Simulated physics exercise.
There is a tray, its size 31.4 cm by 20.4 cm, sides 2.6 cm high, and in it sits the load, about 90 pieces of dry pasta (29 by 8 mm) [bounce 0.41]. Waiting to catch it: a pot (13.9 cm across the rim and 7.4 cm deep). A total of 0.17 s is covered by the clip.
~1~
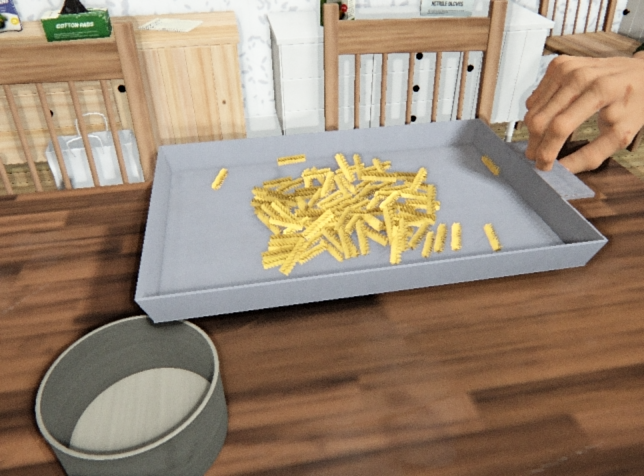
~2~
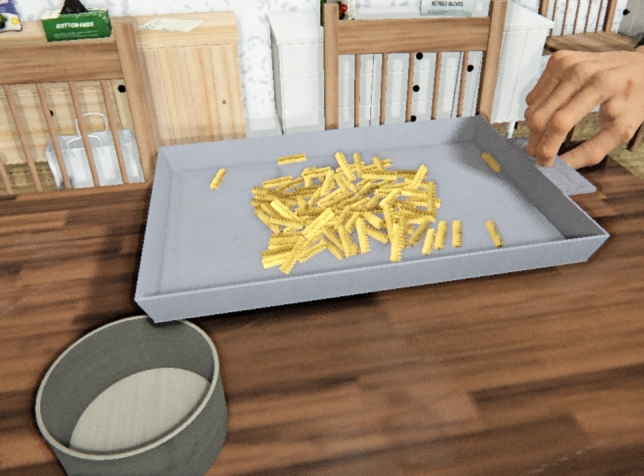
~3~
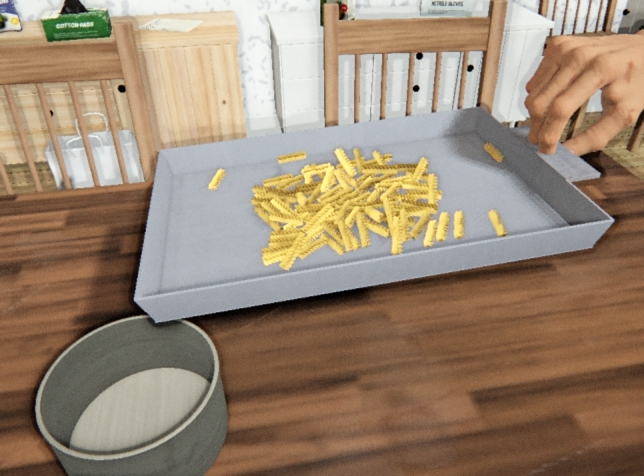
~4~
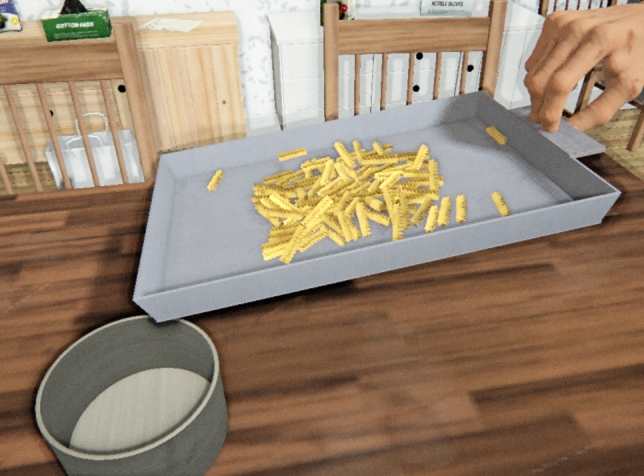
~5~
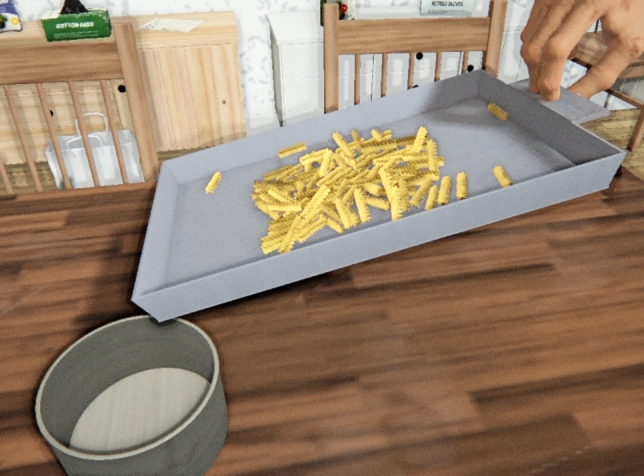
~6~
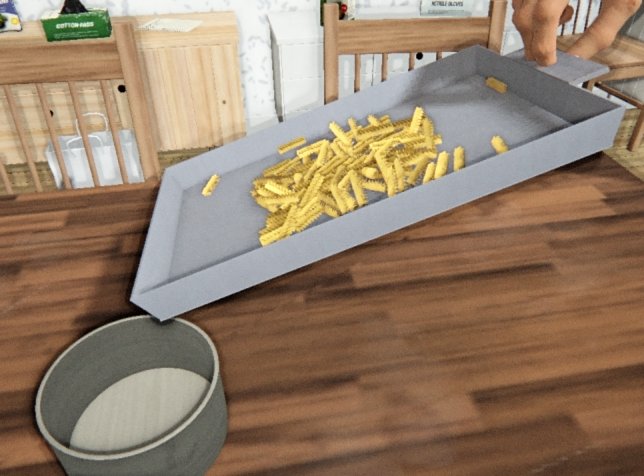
In a room with wooden chairs and a pale wall behind, a dark wood tabletop is seen from slightly above by a still camera. A shallow grey tray holds a heap of yellow pasta pieces, with a round grey-green pot at lower left and a hand at the tray's right end. The hand raises that end, slowly then more steeply, slanting the tray down leftward while the heap stays bunched.
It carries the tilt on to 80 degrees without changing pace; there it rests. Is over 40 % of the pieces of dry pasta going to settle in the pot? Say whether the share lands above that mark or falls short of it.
The share falls short of the mark.
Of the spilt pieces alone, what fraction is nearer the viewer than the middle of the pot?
Share of spill: Approx. 0 %.
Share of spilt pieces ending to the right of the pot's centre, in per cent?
Roughly 50 percent.
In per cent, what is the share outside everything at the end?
Result: Approx. 95 in a hundred.
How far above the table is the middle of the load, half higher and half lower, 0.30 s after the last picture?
Roughly 18 cm.
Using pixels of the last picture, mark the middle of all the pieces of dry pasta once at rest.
Resting centre: Approx. (164, 301) px.
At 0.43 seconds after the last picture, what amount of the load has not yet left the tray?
Some 35 per cent of the load.
Then, 0.17 s after the last picture, tilt 49 degrees; tray 100 %; middle of all pieces on or above the table near (289, 126).
Then, 0.30 s after the last picture, tilt 72 degrees; tray 100 %; middle of all pieces on or above the table near (224, 183).
Then, 0.43 s after the last picture, tilt 80 degrees; tray 35 %, outside 5 %, in the air 60 %; middle of all pieces on or above the table near (189, 238).
Then, 0.55 s after the last picture, tilt 80 degrees; tray 20 %, pot 5 %, outside 55 %, in the air 20 %; middle of all pieces on or above the table near (168, 283).
In the end, pot 5 %, outside 95 %.
